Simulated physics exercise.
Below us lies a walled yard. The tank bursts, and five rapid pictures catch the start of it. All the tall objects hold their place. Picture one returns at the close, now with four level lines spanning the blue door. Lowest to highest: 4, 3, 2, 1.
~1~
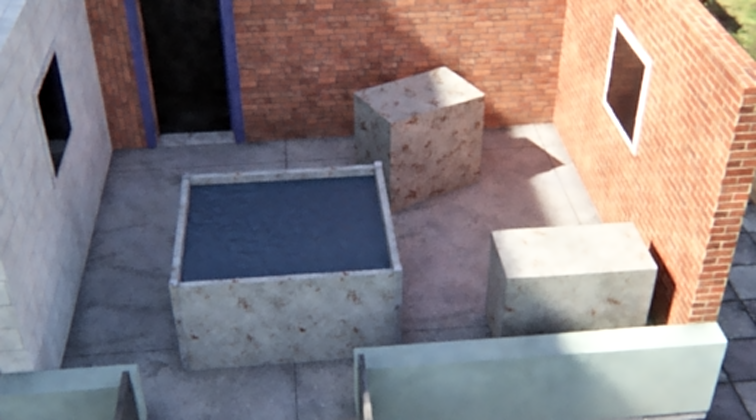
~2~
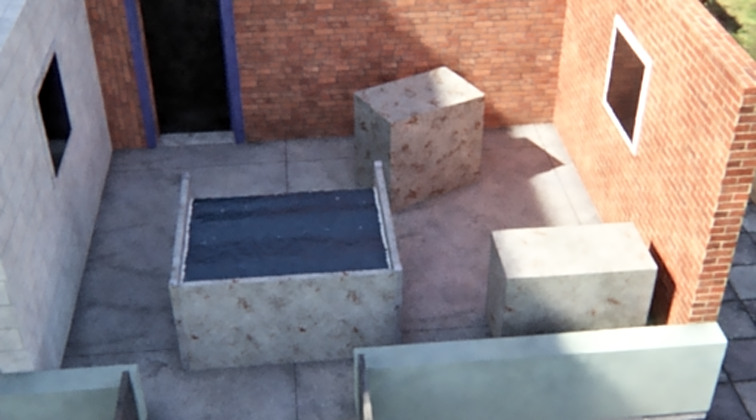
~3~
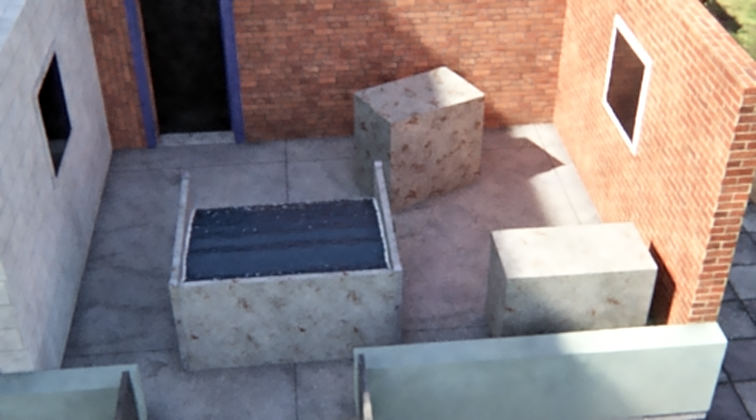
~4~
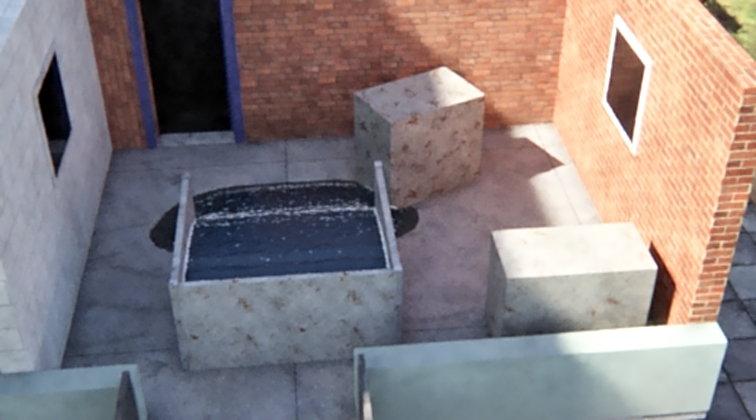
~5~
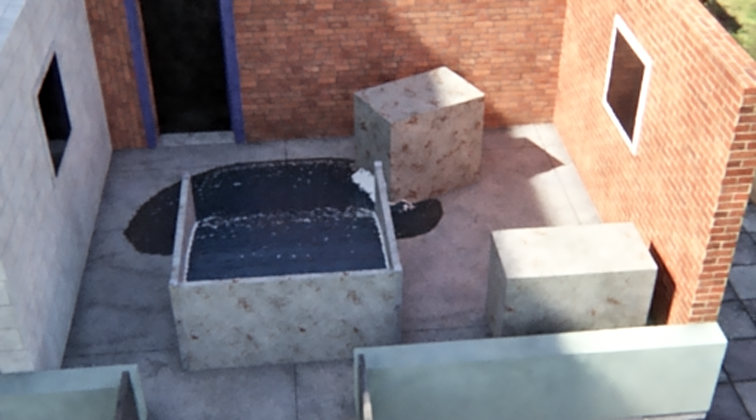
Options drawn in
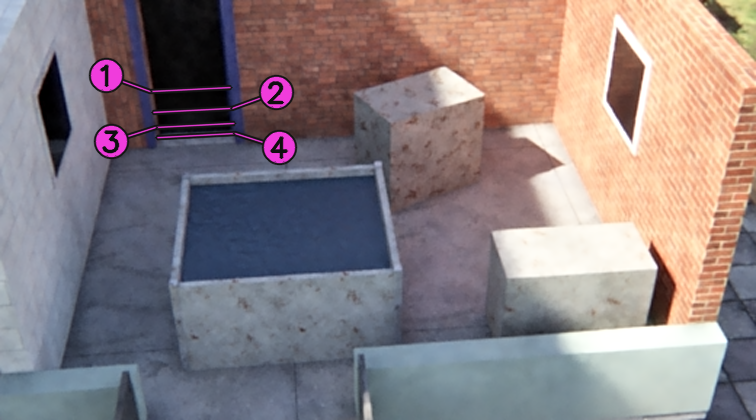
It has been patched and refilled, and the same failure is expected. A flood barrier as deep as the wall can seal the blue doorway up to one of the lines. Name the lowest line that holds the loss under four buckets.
It is 2.
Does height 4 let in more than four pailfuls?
Yes, that goes wrong.
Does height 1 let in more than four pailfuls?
No, not at all.
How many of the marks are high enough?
Two of them.
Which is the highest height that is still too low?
That would be 3.
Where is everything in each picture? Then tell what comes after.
Water in the tank at rest, its middle at (285, 228); foot of the blue doorway at (197, 144); open gate at (246, 351).
Water covers 3 % of the ground, its front hidden from here.
Water covers 7 % of the ground, its front hidden from here.
Water covers 14 % of the ground and shows as far out as (404, 225).
Water covers 21 % of the ground and shows as far out as (187, 182).
On the marked copy, 1 at (190, 89); 2 at (193, 110); 3 at (195, 125); 4 at (196, 135); from the bottom up 4, 3, 2, 1.
With 1, nothing gets over.
With 2, a splash gets over, under a bucket.
With 3, about 9 bucketfuls get in.
With 4, dozens of bucketfuls pour in.
